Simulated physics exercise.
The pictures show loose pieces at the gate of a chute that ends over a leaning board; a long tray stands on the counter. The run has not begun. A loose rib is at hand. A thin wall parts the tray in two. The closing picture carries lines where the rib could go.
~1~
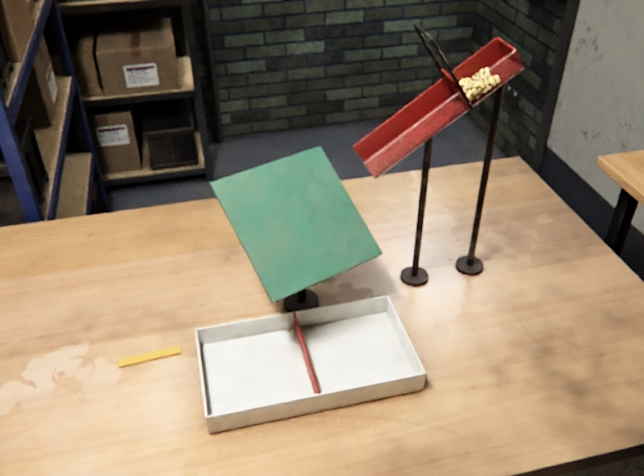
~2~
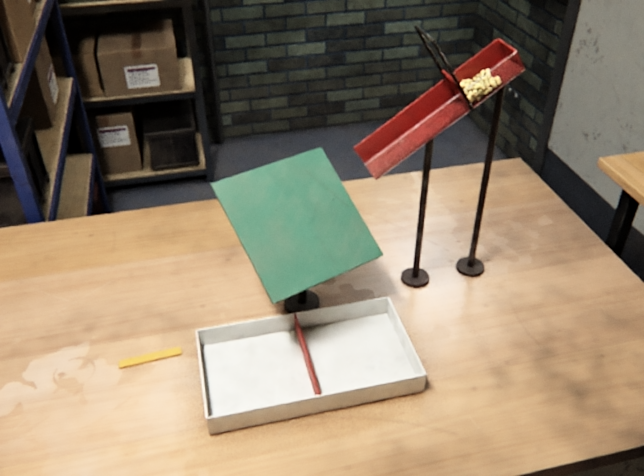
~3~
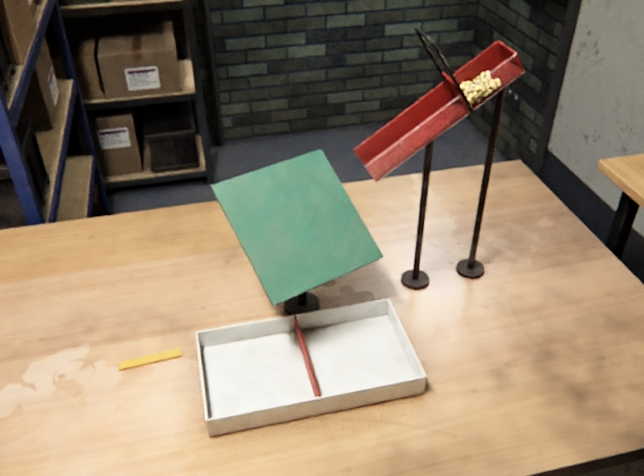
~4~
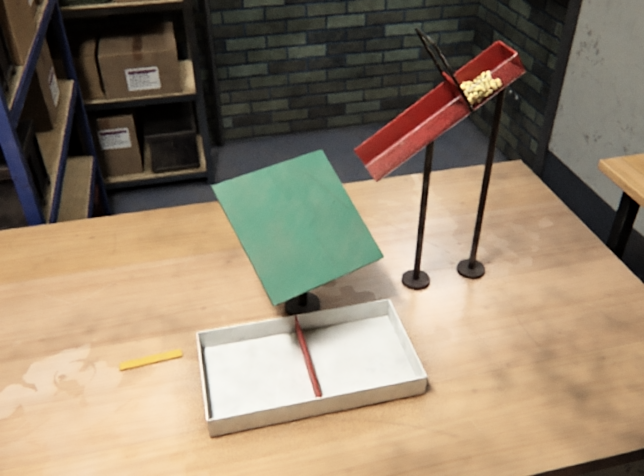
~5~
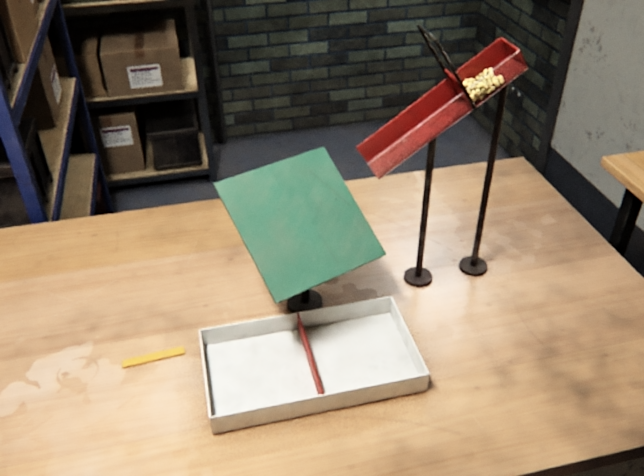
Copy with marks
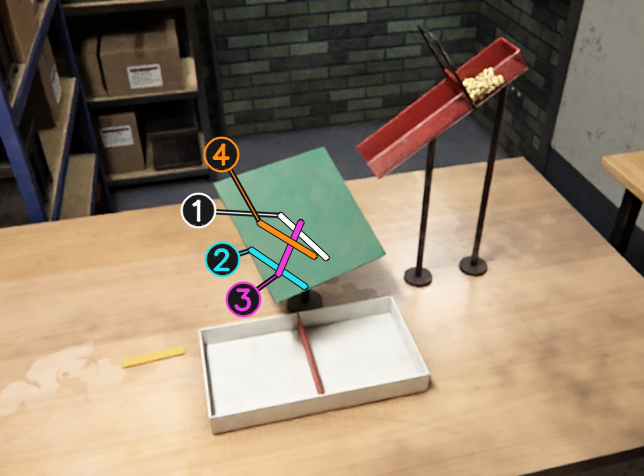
Nothing in the scene moves apart from a very slight shift of the view. Pale yellow pieces sit behind a dark gate in a sloping red chute, above a tilted green board and a white tray split by a red divider, with a yellow strip lying to the left.
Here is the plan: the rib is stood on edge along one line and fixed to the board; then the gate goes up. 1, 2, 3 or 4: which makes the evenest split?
3 beats the others.
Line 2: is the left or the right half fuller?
More lands on the right.
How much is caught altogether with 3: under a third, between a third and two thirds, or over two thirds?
It is over two thirds.
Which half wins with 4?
More lands on the right.
On the marked copy, line 1 from (280, 215) to (326, 257); line 2 from (251, 250) to (304, 286); line 3 from (300, 222) to (278, 274); line 4 from (260, 223) to (314, 256).
With 1, of what is caught, about a tenth in the left half, almost all in the right.
With 2, of what is caught, just a few in the left half, almost all in the right.
With 3, of what is caught, roughly half in the left half, roughly half in the right.
With 4, of what is caught, just a few in the left half, almost all in the right.
